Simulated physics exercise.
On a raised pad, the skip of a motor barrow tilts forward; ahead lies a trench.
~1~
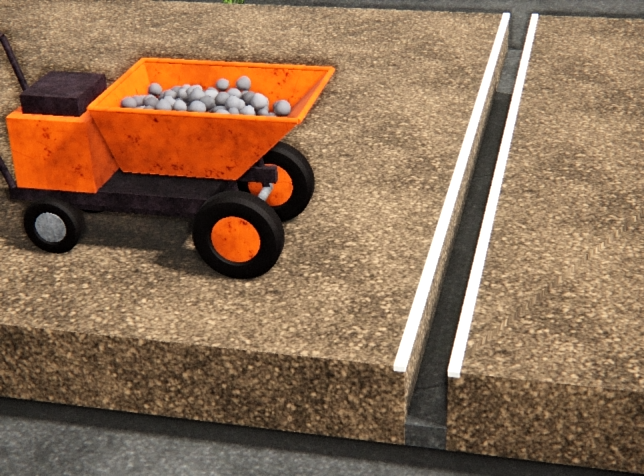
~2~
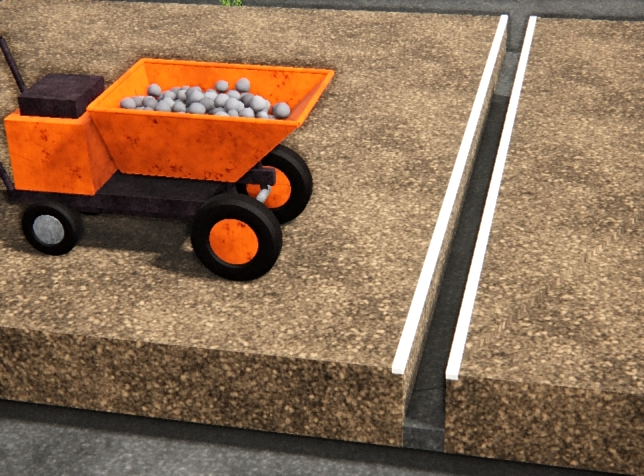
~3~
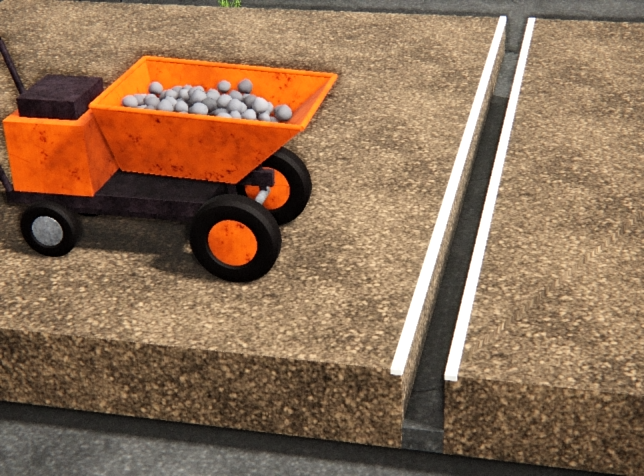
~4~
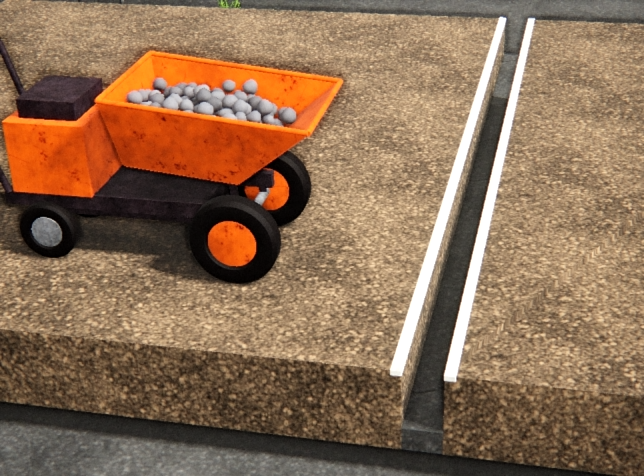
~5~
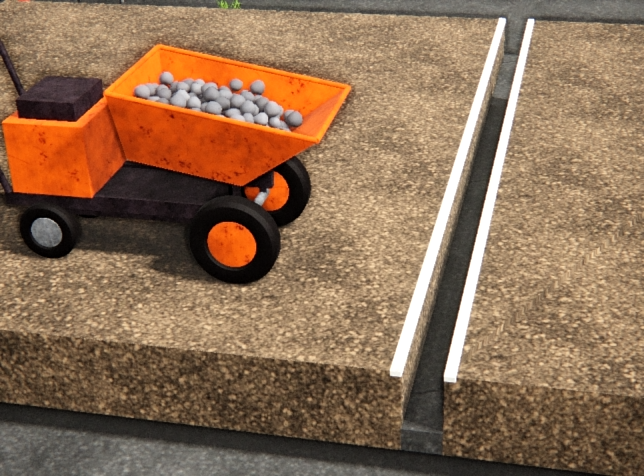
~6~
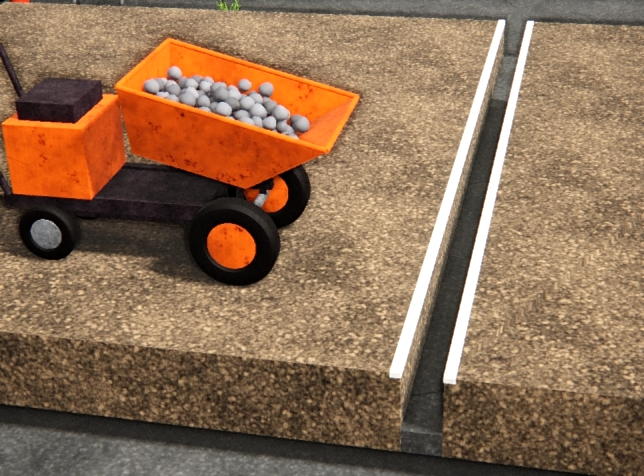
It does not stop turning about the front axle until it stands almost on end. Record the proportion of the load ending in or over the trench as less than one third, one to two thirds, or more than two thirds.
Within the one-third to two-thirds range.
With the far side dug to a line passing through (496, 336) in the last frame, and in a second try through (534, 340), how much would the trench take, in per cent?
Around 50 percent first, around 50 percent second.
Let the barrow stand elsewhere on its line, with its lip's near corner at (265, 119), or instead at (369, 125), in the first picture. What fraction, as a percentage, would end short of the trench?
30 % then 0 %.
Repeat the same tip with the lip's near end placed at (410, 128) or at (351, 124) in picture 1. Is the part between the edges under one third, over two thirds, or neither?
In turn: Under a third; between a third and two thirds.
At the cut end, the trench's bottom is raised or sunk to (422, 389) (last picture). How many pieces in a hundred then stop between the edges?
About 30 per cent.
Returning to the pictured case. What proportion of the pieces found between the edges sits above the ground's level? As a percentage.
My best guess is some 0 per cent.
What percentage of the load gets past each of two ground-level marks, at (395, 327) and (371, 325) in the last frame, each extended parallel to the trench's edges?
The first comes to 60 %, the second to 70 %.
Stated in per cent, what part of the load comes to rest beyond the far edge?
10 %.
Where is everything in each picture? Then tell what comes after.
In the first picture, lip of the skip (298, 121), level; top of the load (194, 112), round cobbles; first edge of the trench (413, 321); far edge (464, 326), the trench under half as wide as the skip, and about as deep as wide.
In the second picture, lip of the skip (298, 124), level; top of the load (193, 114).
In the third picture, lip of the skip (301, 128), tipped barely; top of the load (195, 114).
In the fourth picture, lip of the skip (308, 134), tipped a little; top of the load (200, 113).
In the fifth picture, lip of the skip (317, 141), tipped a little; top of the load (195, 105).
In the sixth picture, lip of the skip (326, 151), tipped a little; top of the load (192, 95); first edge of the trench (409, 328); far edge (460, 333).
Just after the last frame, skip tipped steeply; every one in the skip.
A moment on, skip tipped right over; the larger part in the skip; roughly a quarter short of the trench; about a tenth in or heaped over the trench; just a few falling.
Further on, skip tipped right over; roughly a third in the skip; about a tenth short of the trench; roughly a third in or heaped over the trench; about a tenth beyond it.
When it is over, skip tipped right over; roughly a third in the skip; about a tenth short of the trench; roughly half in or heaped over the trench; about a tenth beyond it.
